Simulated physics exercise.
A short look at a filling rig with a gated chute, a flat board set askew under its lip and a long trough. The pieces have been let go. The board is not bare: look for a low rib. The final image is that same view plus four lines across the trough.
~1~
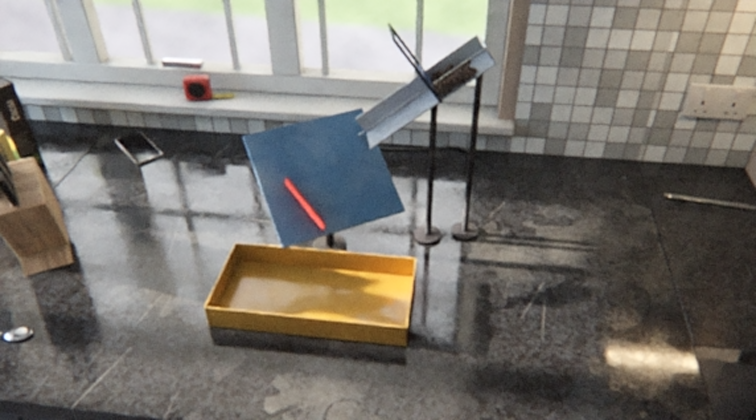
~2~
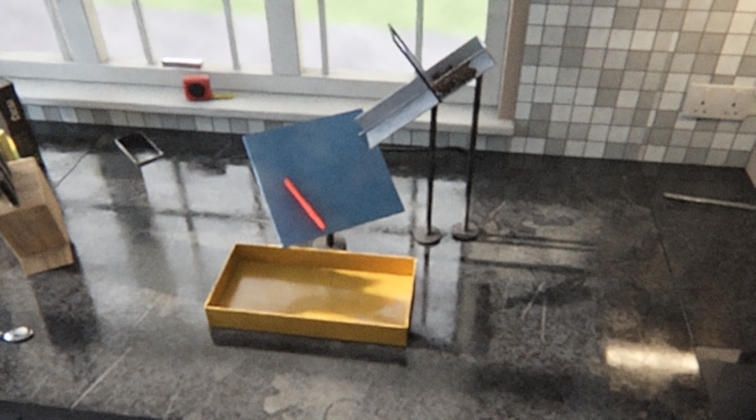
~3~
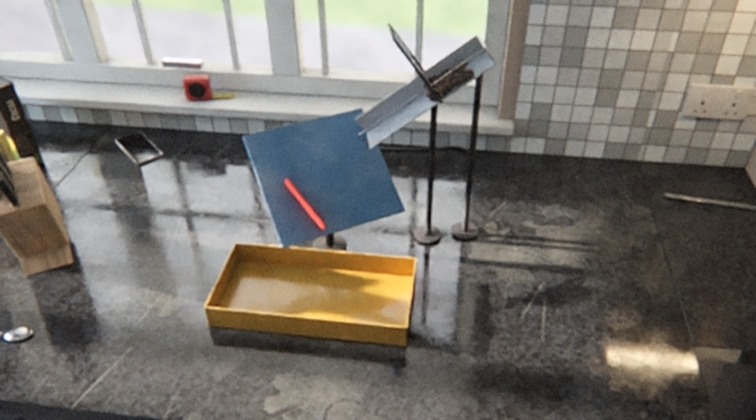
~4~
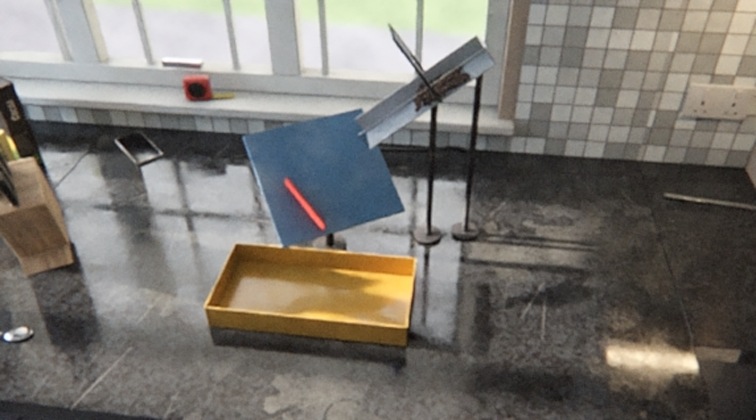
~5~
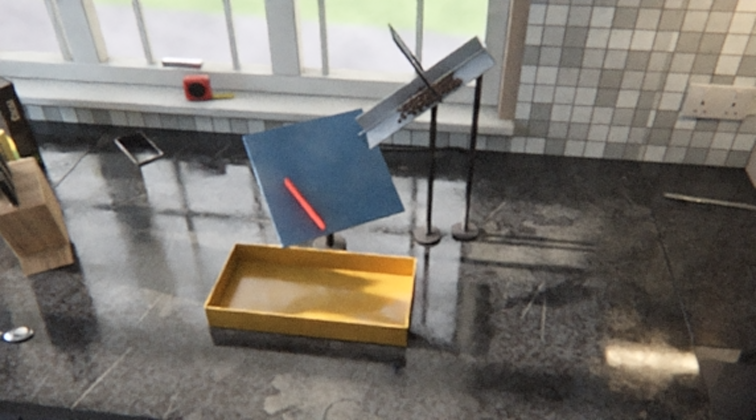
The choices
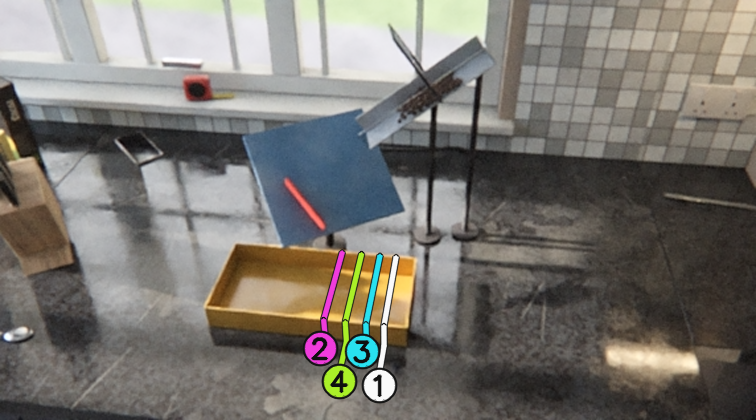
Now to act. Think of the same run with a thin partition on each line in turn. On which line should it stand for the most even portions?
Use line 4.
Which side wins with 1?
More lands on the left.
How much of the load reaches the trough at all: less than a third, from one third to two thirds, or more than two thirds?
It is more than two thirds.
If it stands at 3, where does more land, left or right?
More lands on the left.
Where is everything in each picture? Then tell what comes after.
In the first frame, load behind the gate (449, 79), allspice berries; lip of the chute (369, 141), sloping gently.
In the second frame, middle of the board (325, 174), tilted fairly steeply; middle of its low edge (346, 229); of its high edge (304, 121).
In the third frame, front corners of the trough (205, 307) and (406, 327), empty; front of the load (429, 95).
In the fourth frame, middle of the load (438, 90); its front (417, 110), roughly a quarter of the way to the lip; rib from (287, 178) to (325, 226).
In the fifth frame, middle of the load (429, 97); its front (399, 121), roughly half of the way to the lip.
On the marked copy, line 1 crosses the front rim at (384, 325); line 2 crosses the front rim at (323, 319); line 3 crosses the front rim at (366, 323); line 4 crosses the front rim at (345, 321).
If 1 is chosen, of what is caught, almost all on the left of the divider, just a few on the right.
If 2 is chosen, of what is caught, just a few on the left of the divider, almost all on the right.
If 3 is chosen, of what is caught, almost all on the left of the divider, about a tenth on the right.
If 4 is chosen, of what is caught, roughly half on the left of the divider, roughly half on the right.
